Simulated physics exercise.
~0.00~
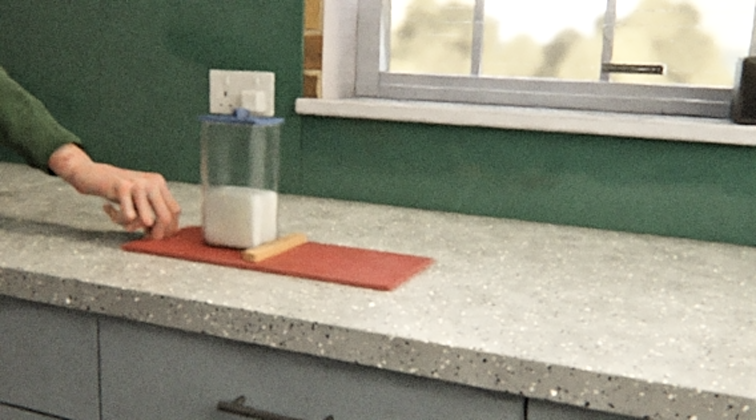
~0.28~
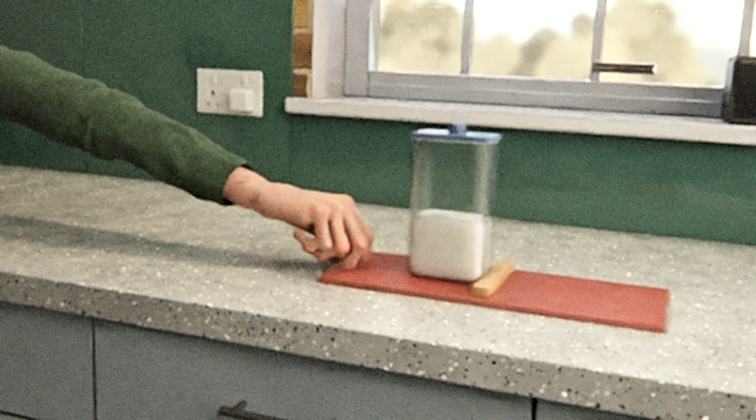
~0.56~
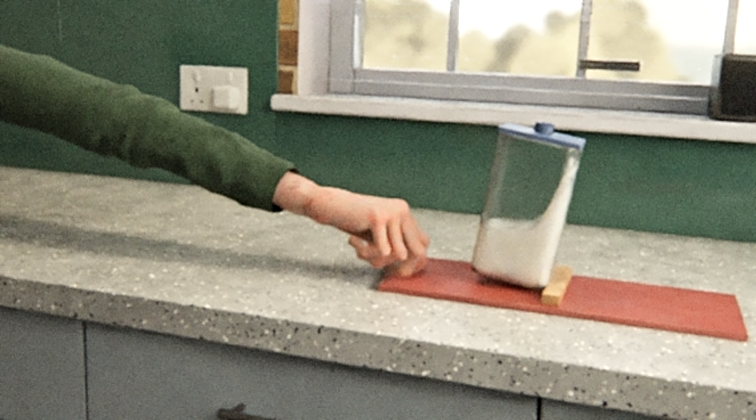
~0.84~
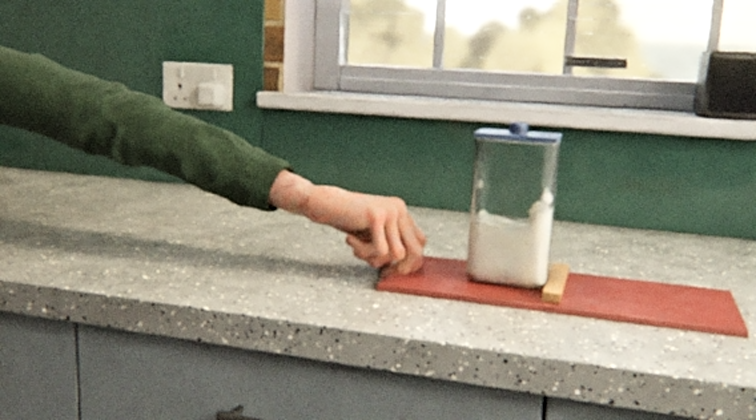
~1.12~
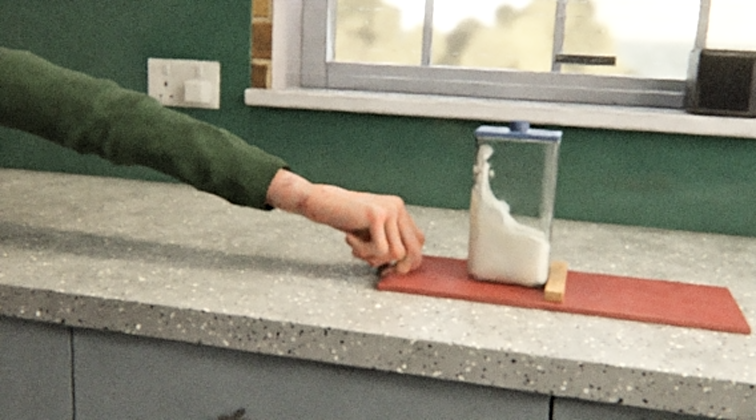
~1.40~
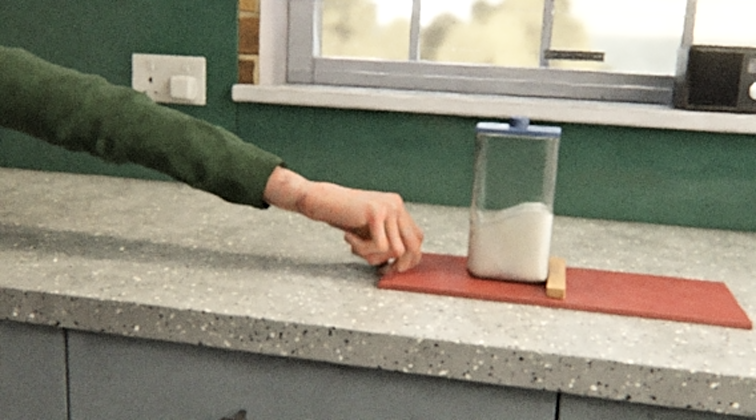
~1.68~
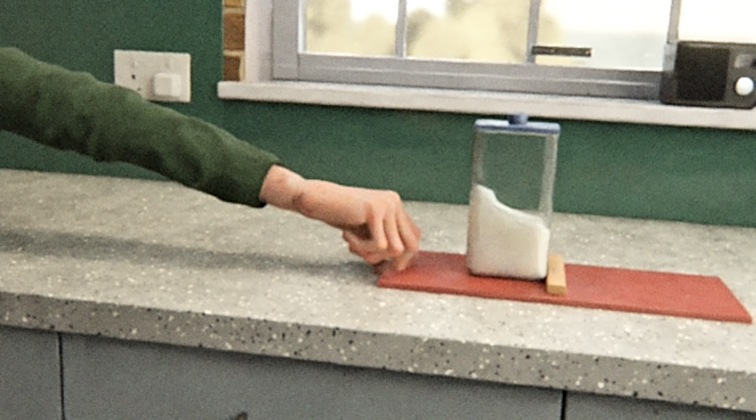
Lidded clear canister of white liquid sliding right on a red board pulled by a hand, tipping, then settling upright as liquid sloshes.
